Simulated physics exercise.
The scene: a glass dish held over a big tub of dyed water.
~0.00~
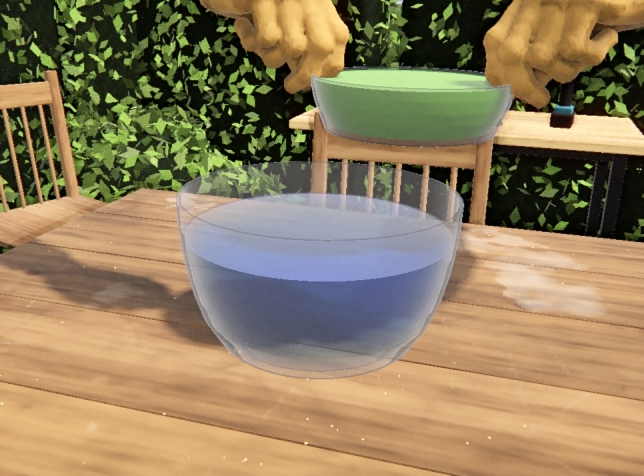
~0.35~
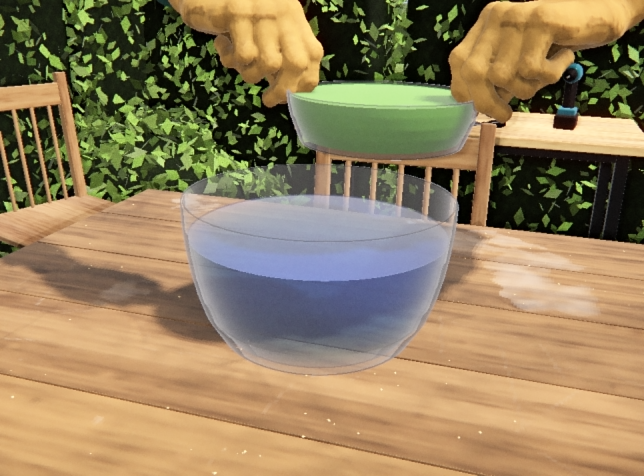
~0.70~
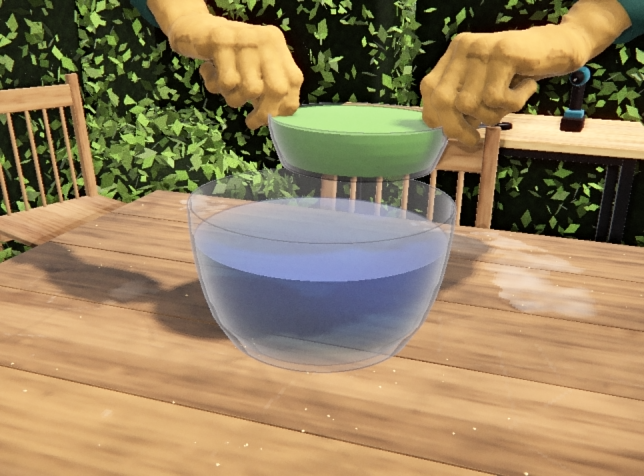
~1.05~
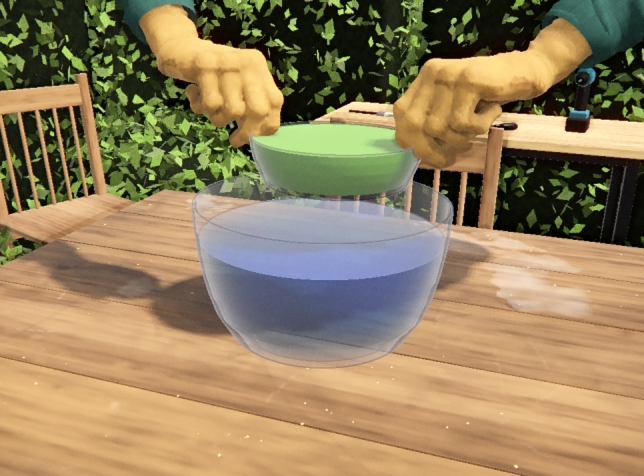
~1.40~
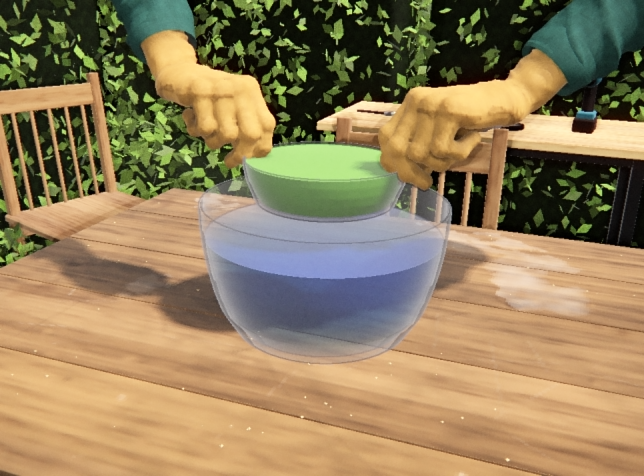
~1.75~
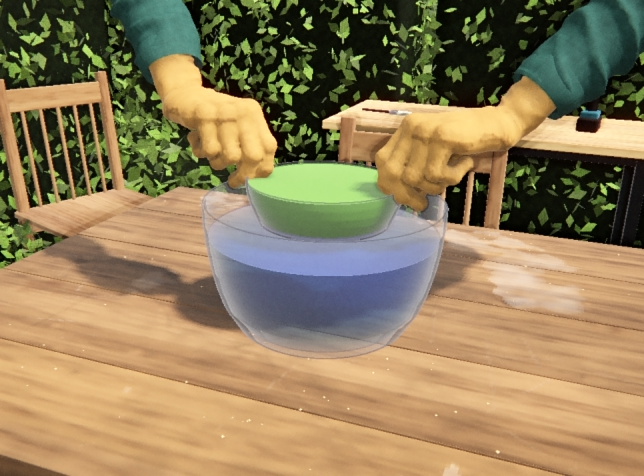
At the start, two yellow-gloved hands hold a glass dish nearly full of green liquid above and behind a big clear tub of blue water on a wooden table. The hands steadily lower the dish, moving it somewhat left, until it is just over the blue surface, still nearly full.
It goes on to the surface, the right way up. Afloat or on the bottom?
The dish goes under.
Around 2.2 s, the dish dips into the dyed water.
Around 2.8 s, dyed water pours in over its rim.
Around 5.0 s, the dish lies on the bottom.
